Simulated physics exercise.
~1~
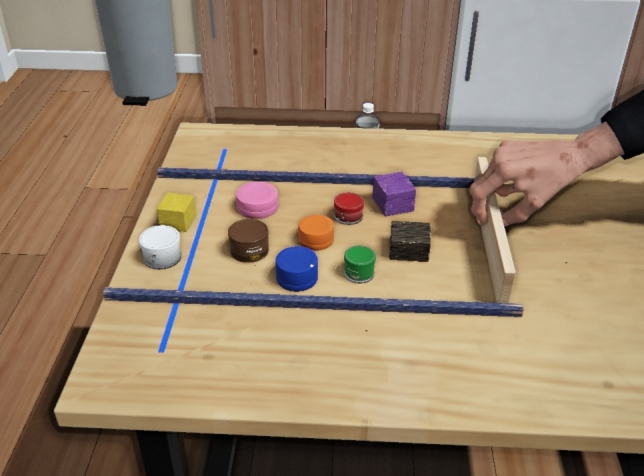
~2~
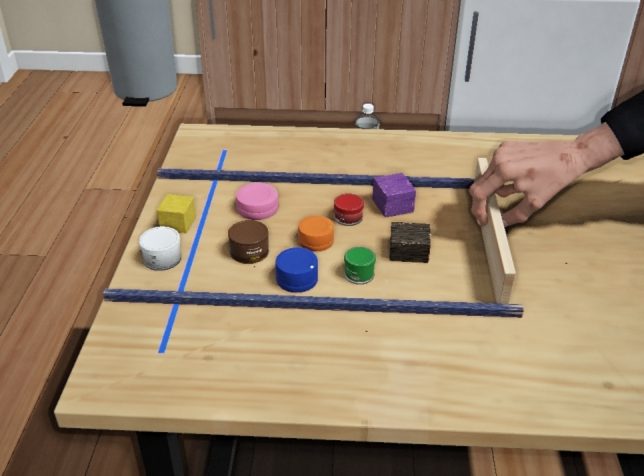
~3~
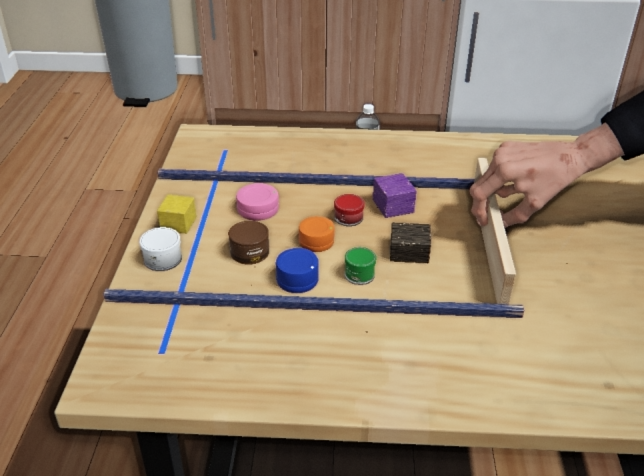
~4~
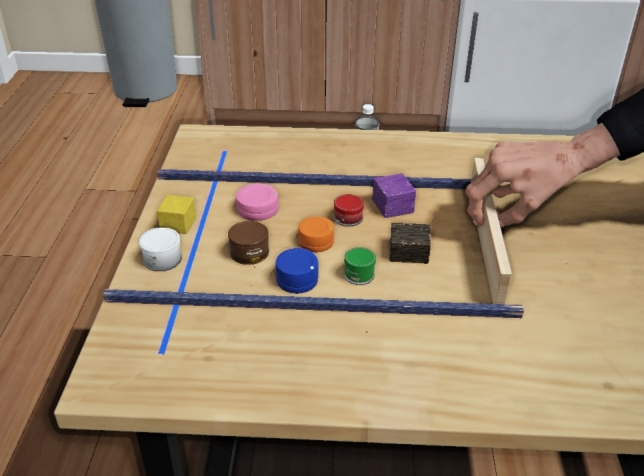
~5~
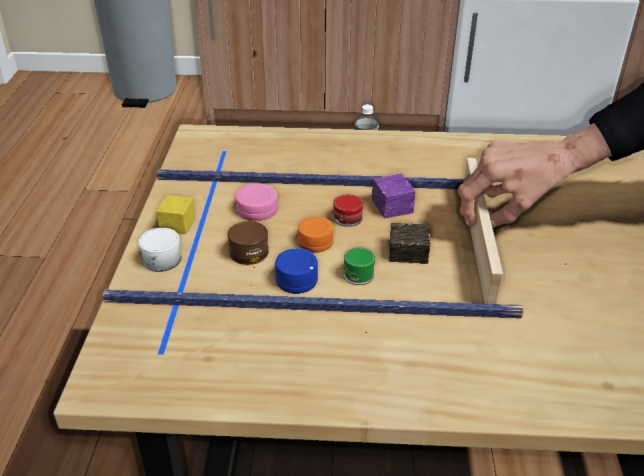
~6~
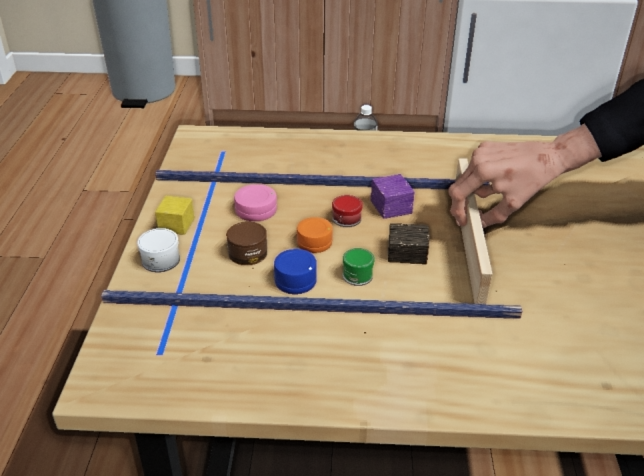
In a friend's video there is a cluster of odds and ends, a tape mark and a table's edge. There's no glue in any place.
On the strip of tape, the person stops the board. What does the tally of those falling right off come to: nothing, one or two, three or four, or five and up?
It comes to one or two.
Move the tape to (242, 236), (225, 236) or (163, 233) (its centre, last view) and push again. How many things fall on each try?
The counts come to 0, then 0, then 5.
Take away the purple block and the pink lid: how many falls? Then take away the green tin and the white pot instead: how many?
The answer is 1 and then 1.
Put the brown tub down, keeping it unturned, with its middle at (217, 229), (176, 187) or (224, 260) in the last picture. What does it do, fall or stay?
Try one it goes off the edge; try two it is not knocked off; try three it is not knocked off.
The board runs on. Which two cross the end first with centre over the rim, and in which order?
White pot and then yellow block.
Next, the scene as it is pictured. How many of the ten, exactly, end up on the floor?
It comes to 2.
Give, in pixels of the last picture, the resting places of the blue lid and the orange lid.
The blue lid at (159, 276), the orange lid at (153, 216).
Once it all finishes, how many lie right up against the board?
My count gives 5.
Soon after, none off yet; white pot at rest near (159, 251); yellow block at rest near (175, 215); pink lid at rest near (256, 202).
After that, none off yet; white pot displaced a little near (142, 252); yellow block moving near (165, 213); pink lid displaced about its own width near (199, 199).
In the end, the number that fall off is one or two; gone, yellow block and white pot.
